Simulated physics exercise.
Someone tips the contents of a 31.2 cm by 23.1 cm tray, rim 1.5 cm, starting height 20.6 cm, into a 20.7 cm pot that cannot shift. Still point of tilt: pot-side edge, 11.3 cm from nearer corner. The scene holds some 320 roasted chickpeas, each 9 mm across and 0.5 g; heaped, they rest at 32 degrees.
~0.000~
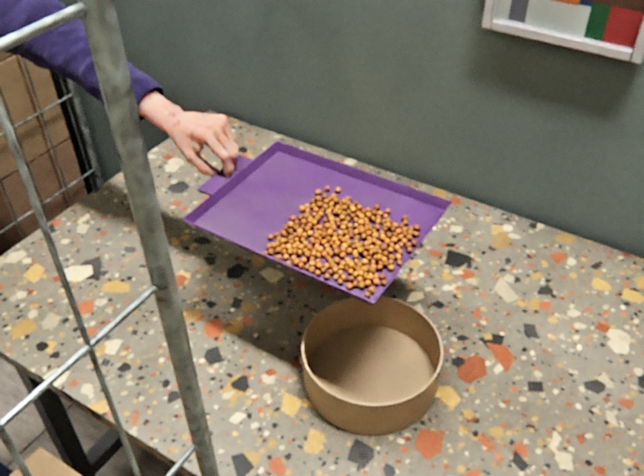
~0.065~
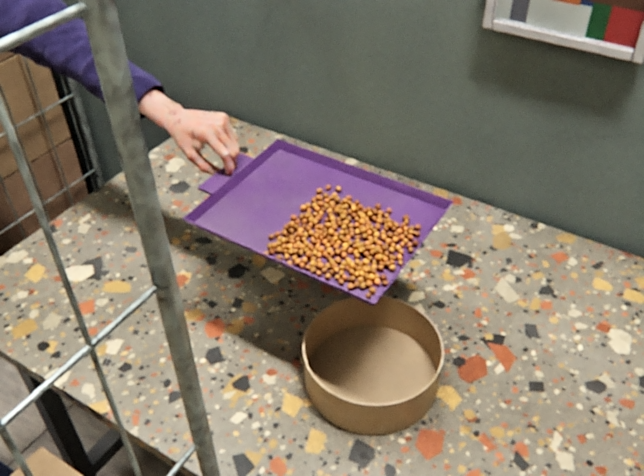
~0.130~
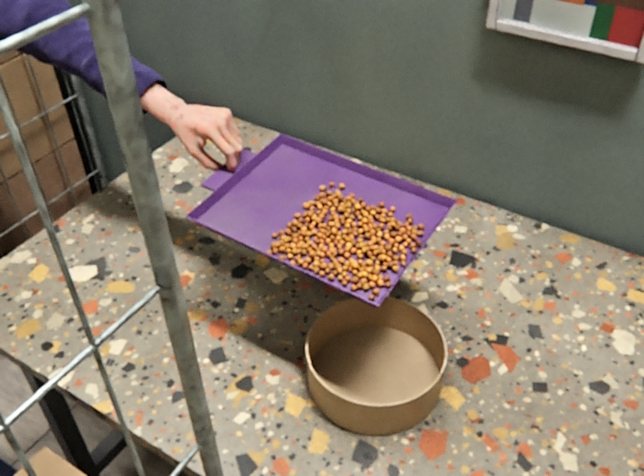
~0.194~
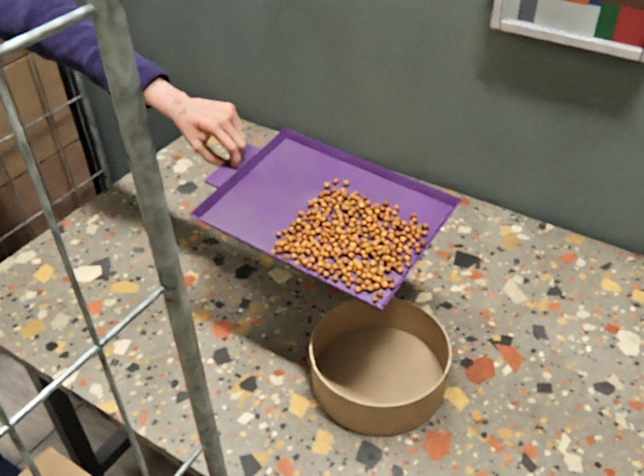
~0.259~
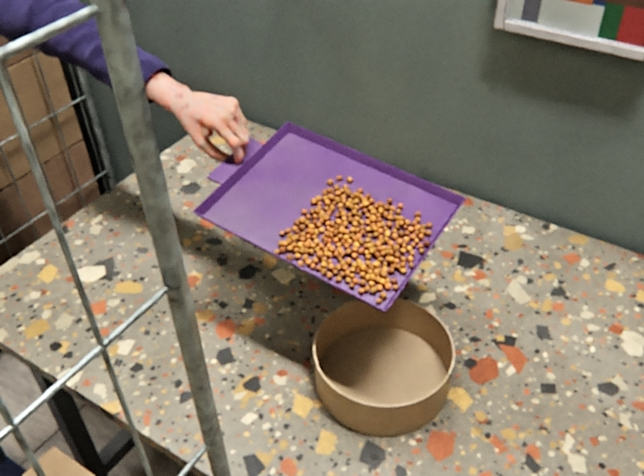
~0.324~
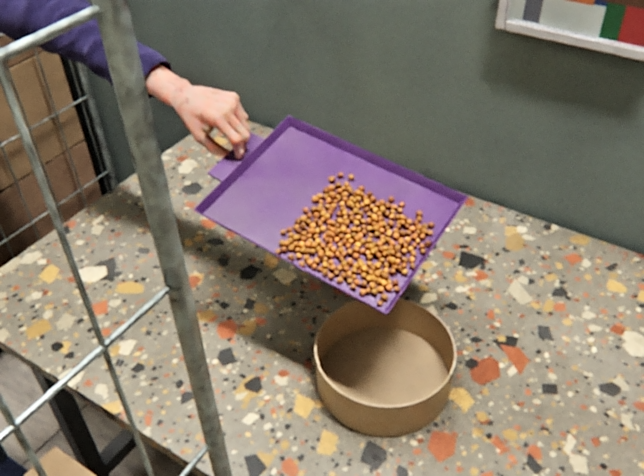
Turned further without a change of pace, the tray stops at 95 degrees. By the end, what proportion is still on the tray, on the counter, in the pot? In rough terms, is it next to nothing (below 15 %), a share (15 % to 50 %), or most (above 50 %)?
Tray: There'll be not much. Counter: There'll be not much. Pot: There'll be over half the quantity.
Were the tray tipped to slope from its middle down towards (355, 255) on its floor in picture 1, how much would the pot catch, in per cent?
The share would be about 95 percent.
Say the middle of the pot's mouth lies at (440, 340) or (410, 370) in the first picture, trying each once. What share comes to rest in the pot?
Near 30 and 85 percent, one try each.
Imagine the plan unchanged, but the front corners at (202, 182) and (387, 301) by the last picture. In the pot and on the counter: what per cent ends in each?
Pot 70; counter 30.
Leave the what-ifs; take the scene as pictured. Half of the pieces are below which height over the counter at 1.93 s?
Roughly 2 centimetres.
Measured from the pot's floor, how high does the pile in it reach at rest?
I'd put it at close to 2.5 centimetres.
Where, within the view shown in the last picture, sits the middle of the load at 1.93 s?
Look about (376, 390) in the last view.
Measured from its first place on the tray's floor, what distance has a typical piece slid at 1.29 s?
Some 2 cm.
After 1.29 s, tilt 50 degrees; the tray holds 100 %, the pot 0 %.
After 1.93 s, tilt 76 degrees; the tray holds 15 %, the pot 75 %.
After 2.62 s, tilt 95 degrees; the tray holds 0 %, the pot 100 %.
In the end, at 2.9 s, tray 0 %, counter 0 %, pot 100 %.
